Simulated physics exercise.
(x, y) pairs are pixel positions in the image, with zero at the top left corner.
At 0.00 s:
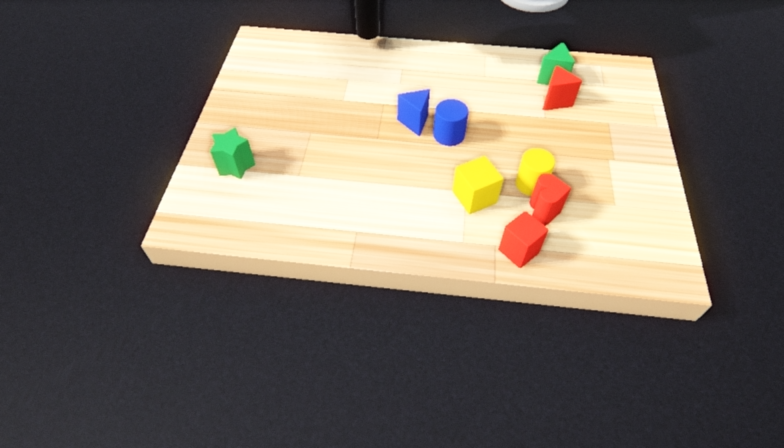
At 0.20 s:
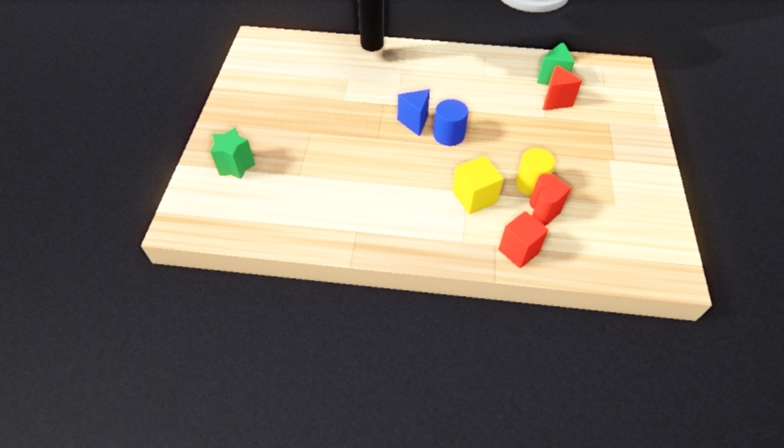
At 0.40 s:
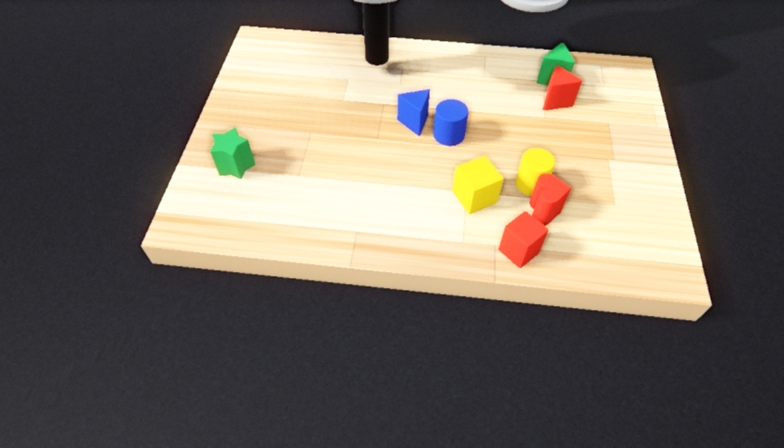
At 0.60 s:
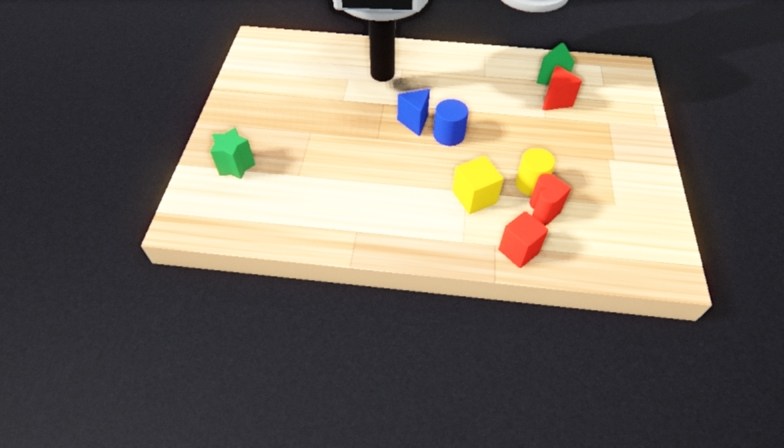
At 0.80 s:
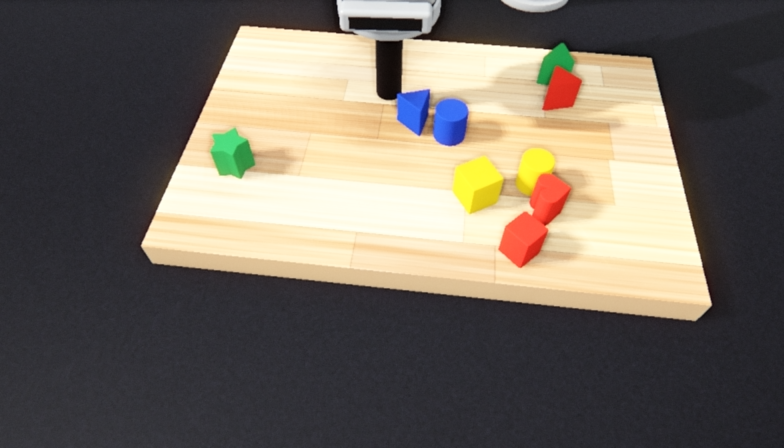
A black rod on a robotic arm moves down over a wooden board, nearing a blue triangular block among still coloured blocks.
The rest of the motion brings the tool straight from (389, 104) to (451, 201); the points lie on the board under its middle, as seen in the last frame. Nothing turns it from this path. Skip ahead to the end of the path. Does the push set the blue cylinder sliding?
It seems so.
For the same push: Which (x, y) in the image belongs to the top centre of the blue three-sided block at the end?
The middle of the upper face of the blue three-sided block will lie at about (453, 133) in the picture.
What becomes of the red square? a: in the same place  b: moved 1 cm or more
a
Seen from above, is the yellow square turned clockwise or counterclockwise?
Prediction: Counterclockwise.
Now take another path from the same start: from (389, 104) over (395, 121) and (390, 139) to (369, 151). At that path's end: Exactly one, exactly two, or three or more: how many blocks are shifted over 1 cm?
The answer is a single block.
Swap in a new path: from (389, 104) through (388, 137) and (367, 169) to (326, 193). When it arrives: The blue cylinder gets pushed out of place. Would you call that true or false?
My answer: False.
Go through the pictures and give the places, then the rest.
In the first picture, tool tip at (368, 33); block tops, blue three-sided block at (416, 97); blue cylinder at (452, 109); yellow square at (480, 172); red square at (527, 228).
In the second picture, tool at (372, 45); blocks unchanged.
In the third picture, tool at (377, 58); blocks unchanged.
In the fourth picture, tool at (383, 74); blocks unchanged.
In the fifth picture, tool at (389, 92); blue three-sided block at (416, 97); blue cylinder at (452, 109); yellow square at (480, 172); red square at (527, 228).
On the path given first. One third of the way, tool at (408, 122); blue three-sided block at (432, 116), turned 45° anticlockwise; blue cylinder at (460, 112).
Two thirds of the way, tool at (429, 155); blue three-sided block at (453, 133), turned 100° anticlockwise; blue cylinder at (462, 112).
At the end, tool at (452, 190); blue three-sided block at (453, 133), turned 110° anticlockwise; blue cylinder at (462, 112); yellow square at (492, 179), turned 30° anticlockwise; red square in place.
